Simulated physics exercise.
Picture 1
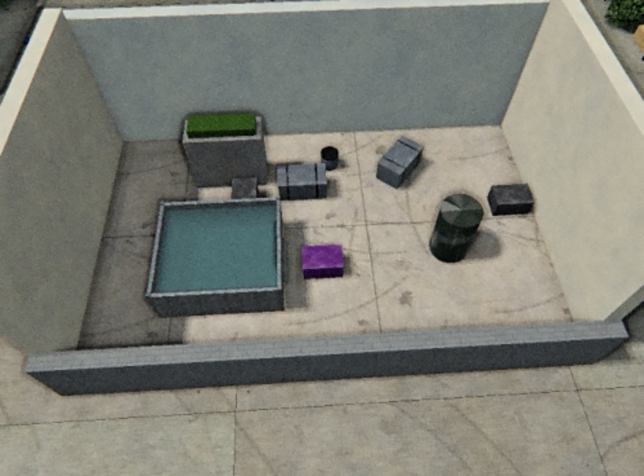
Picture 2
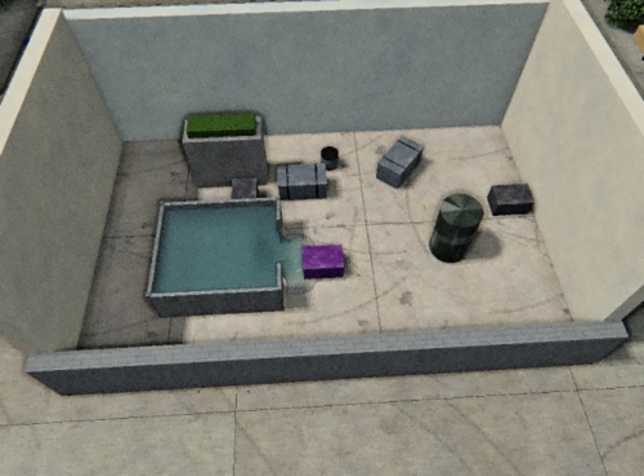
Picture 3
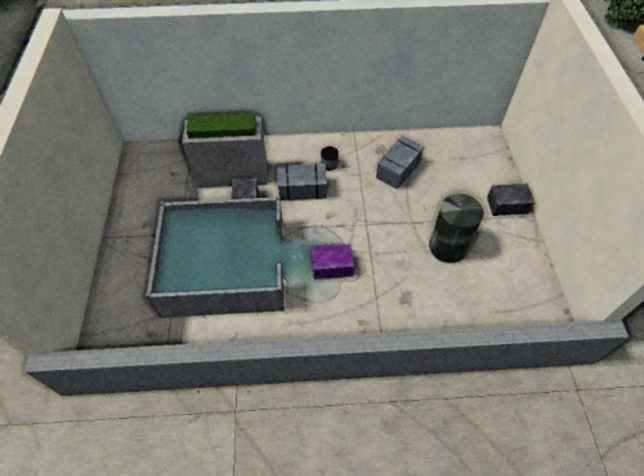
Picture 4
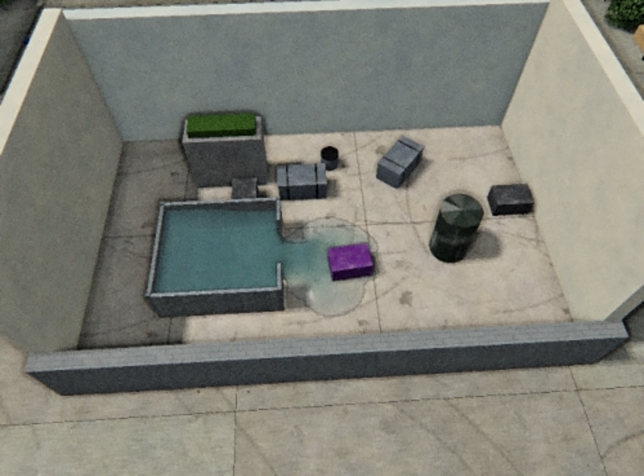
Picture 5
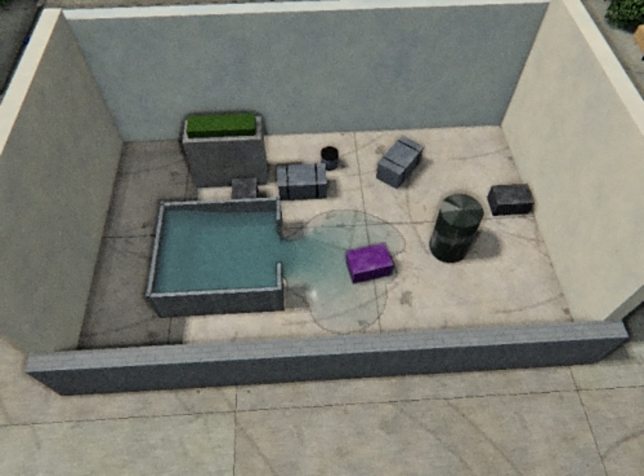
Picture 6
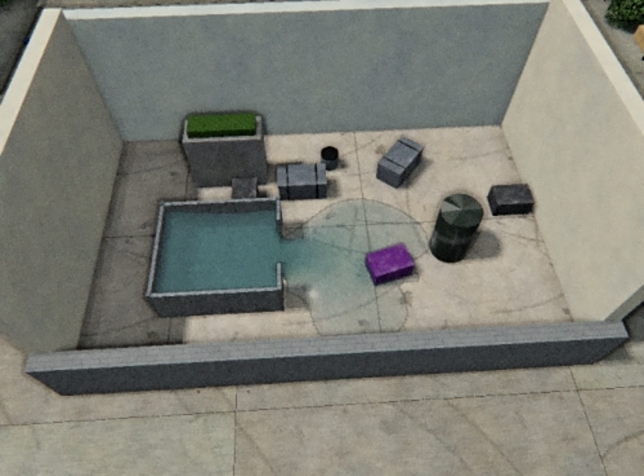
Water pouring through a gap in the right side of a square tank, spreading over the yard and pushing a purple crate rightward.
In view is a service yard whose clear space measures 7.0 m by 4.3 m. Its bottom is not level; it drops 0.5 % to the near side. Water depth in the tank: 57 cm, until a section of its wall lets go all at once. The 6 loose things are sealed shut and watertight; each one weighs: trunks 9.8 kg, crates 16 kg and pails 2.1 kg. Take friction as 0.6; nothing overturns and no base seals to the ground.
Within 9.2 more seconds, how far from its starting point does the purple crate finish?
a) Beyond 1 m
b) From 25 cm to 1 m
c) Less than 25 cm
Answer: A.
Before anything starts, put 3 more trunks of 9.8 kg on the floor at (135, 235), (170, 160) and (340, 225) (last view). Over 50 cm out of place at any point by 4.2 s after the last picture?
Going one by one: Not far enough, not far enough, too far.
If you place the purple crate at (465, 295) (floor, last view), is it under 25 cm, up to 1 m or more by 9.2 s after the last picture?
Put there, it wanders off a long way.
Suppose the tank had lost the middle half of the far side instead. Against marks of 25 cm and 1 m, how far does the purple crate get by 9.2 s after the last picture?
In that case the purple crate stays put.
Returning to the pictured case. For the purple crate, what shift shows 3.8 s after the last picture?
Close to 300 cm.
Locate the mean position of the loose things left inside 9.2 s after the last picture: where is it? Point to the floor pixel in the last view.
Near (315, 185).
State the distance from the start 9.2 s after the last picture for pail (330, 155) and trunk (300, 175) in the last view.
In turn: 120 cm, 120 cm.
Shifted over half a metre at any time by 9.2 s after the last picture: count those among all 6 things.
That comes to 5.
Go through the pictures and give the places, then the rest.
The purple crate at (323, 256) rests on the ground; 2.6 m2 under water; 0 of 6 have shifted, in the first frame.
The purple crate at (323, 256), on the bottom; 3.0 m2 under water; 0 of 6 have shifted, in the second frame.
The purple crate at (332, 256) rests on the ground, 14 cm from its start; 3.5 m2 under water; 1 of 6 have shifted, in the third frame.
The purple crate at (350, 257), on the bottom, 41 cm from its start; water covers 4.3 m2; 1 of 6 have shifted, in the fourth frame.
The purple crate at (370, 258) rests on the ground, 70 cm from its start; water covers 5.3 m2; 1 of 6 have shifted, in the fifth frame.
The purple crate at (390, 259) rests on the ground, 100 cm from its start; water covers 6.5 m2; 1 of 6 have shifted, in the sixth frame.
Then, 1.2 s after the last picture the purple crate is near (526, 296), 2.9 m from its start, aground; 0 afloat.
Then, 3.8 s after the last picture the purple crate is near (473, 177), 2.9 m from its start, afloat; 3 afloat.
Then, 6.2 s after the last picture the purple crate is near (400, 140), 2.7 m from its start, afloat; 5 afloat.
Then, 9.2 s after the last picture the purple crate is near (297, 152), 2.1 m from its start, afloat; 4 afloat.
